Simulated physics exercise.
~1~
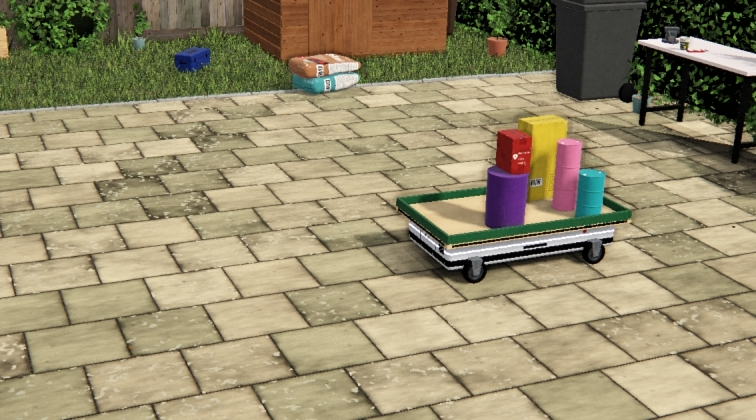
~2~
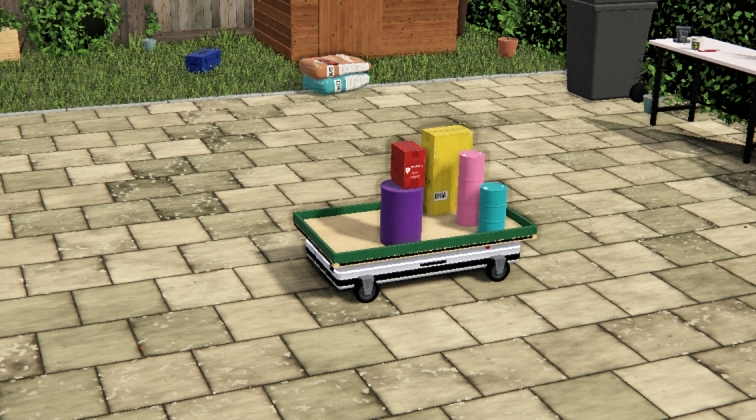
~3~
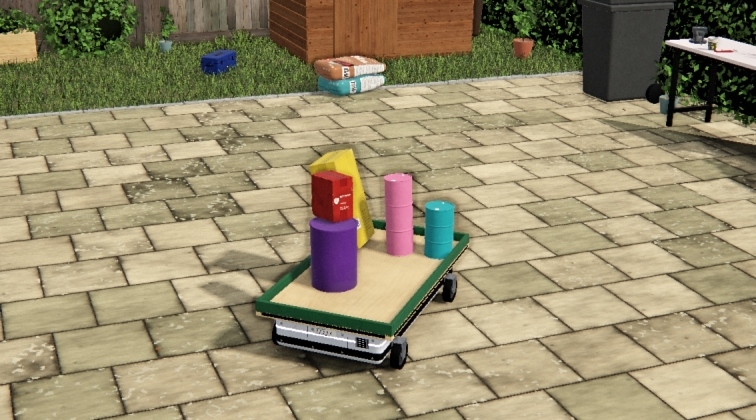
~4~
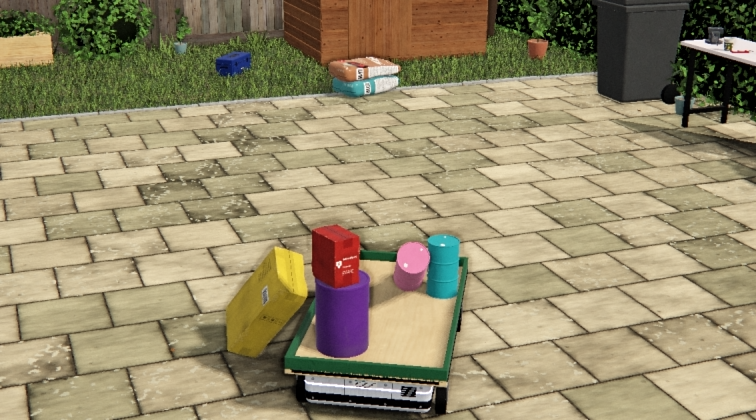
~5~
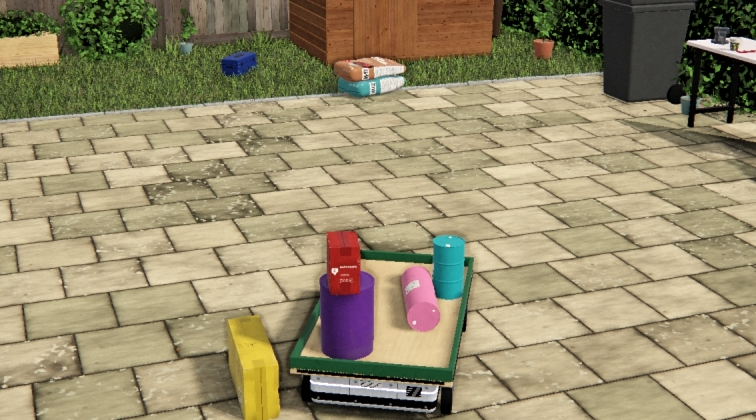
A yellow box tumbles off a turning cart, and a pink canister topples on its deck.
